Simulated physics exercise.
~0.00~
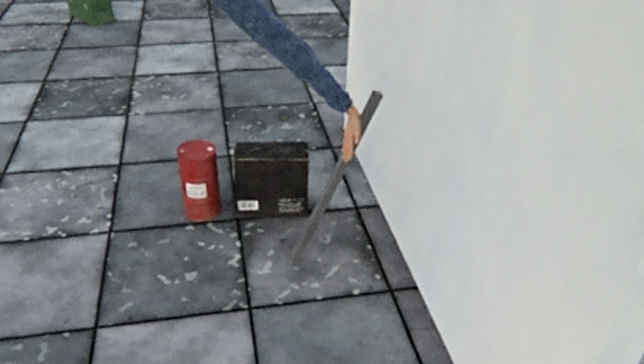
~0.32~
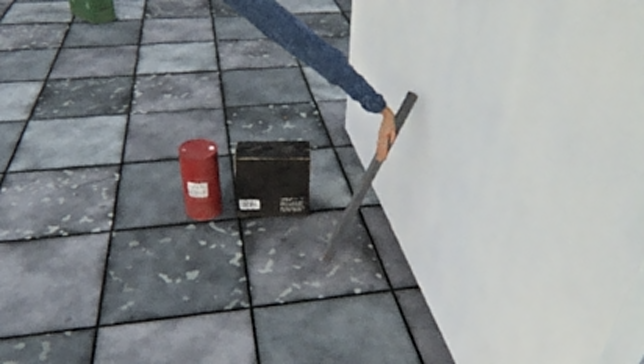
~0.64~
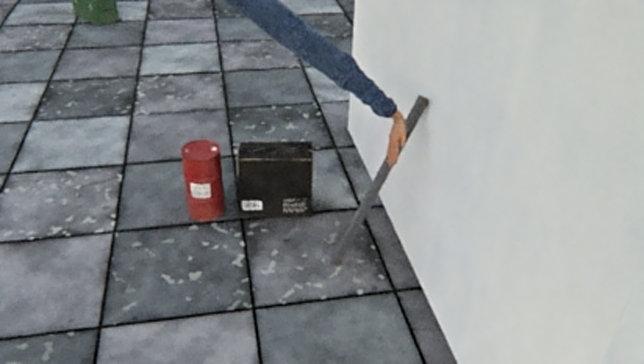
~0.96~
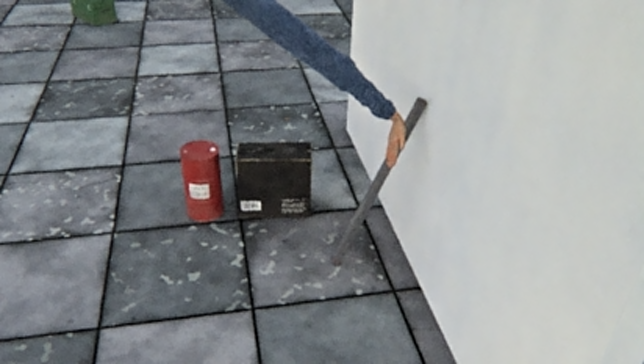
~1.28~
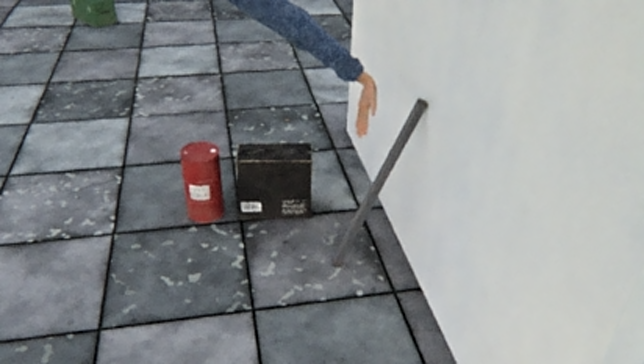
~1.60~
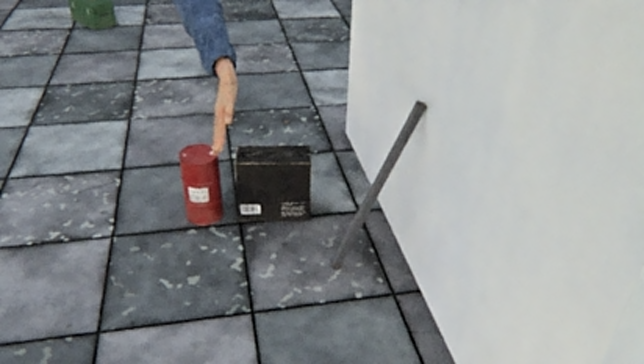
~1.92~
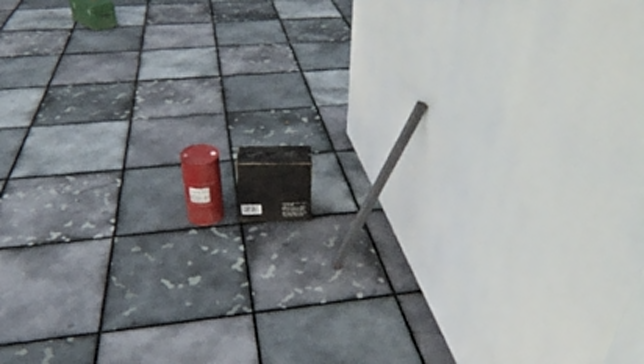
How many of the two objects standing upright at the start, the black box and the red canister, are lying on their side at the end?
None of them are lying down at the end. The black box and the red canister both still stand upright on the tiles.
